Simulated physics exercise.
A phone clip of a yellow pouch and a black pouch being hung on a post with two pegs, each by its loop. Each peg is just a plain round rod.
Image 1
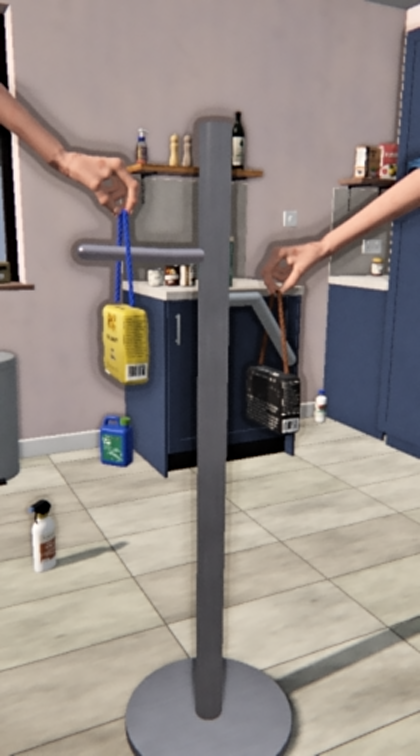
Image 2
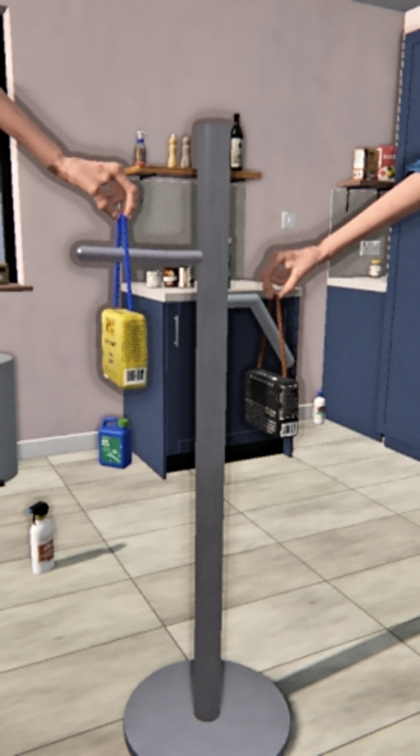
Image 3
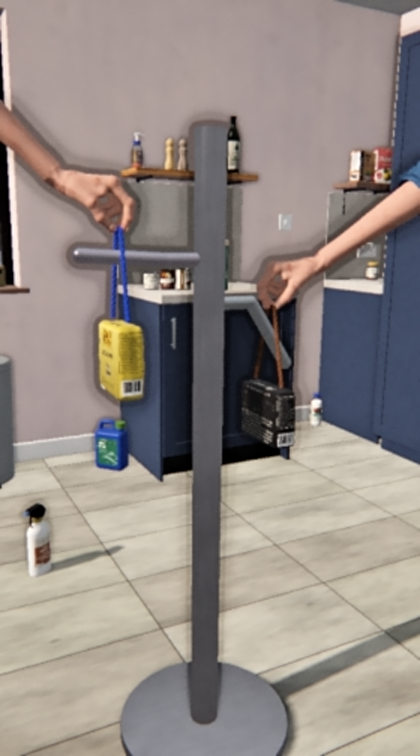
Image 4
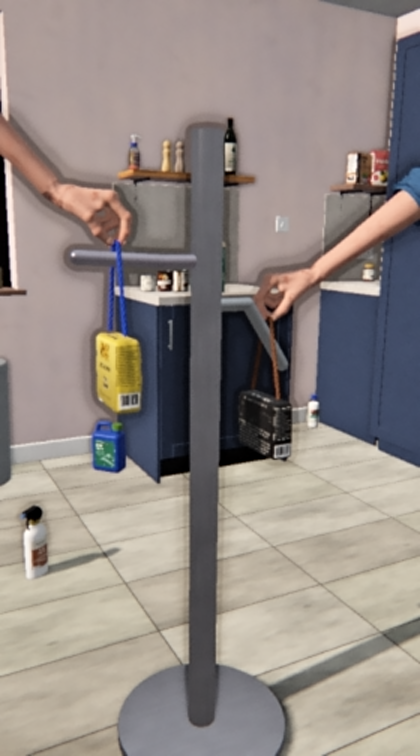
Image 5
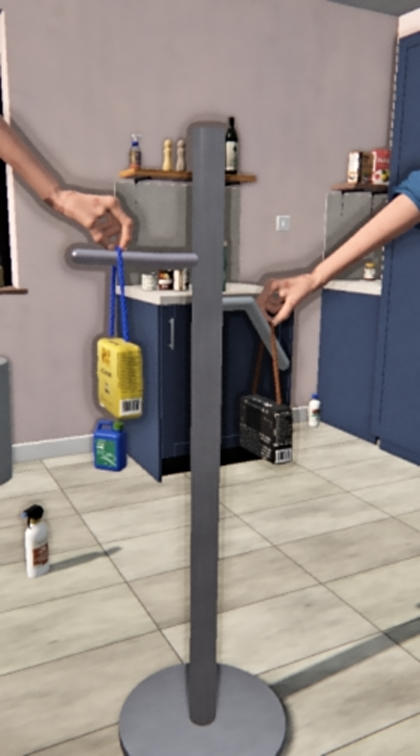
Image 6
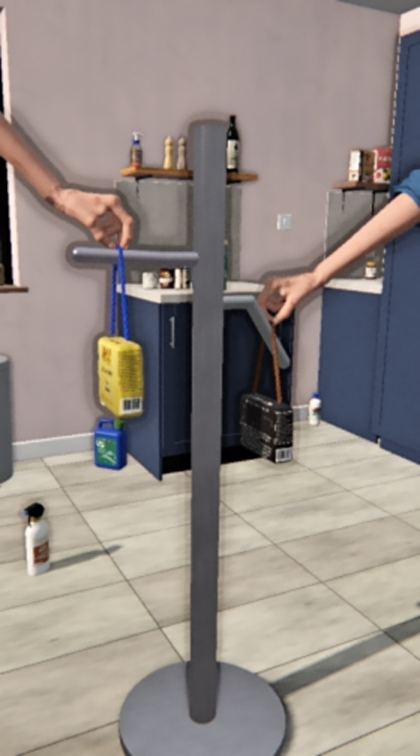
Two hands lower a yellow pouch and a black pouch slightly by their loops beside a post's pegs.
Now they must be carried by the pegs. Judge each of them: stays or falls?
I reckon the yellow pouch will stay on the peg; I reckon the black pouch will leave the peg.
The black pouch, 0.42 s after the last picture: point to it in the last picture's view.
Position at that time: (258, 671).
Then, 0.42 s after the last picture, yellow pouch hanging near (122, 378); black pouch on the floor near (258, 671).
Then, 0.70 s after the last picture, yellow pouch hanging near (124, 378); black pouch on the floor near (217, 709).
At rest, yellow pouch hanging near (124, 378); black pouch on the floor near (217, 709). The yellow pouch holds on and the black pouch comes down.
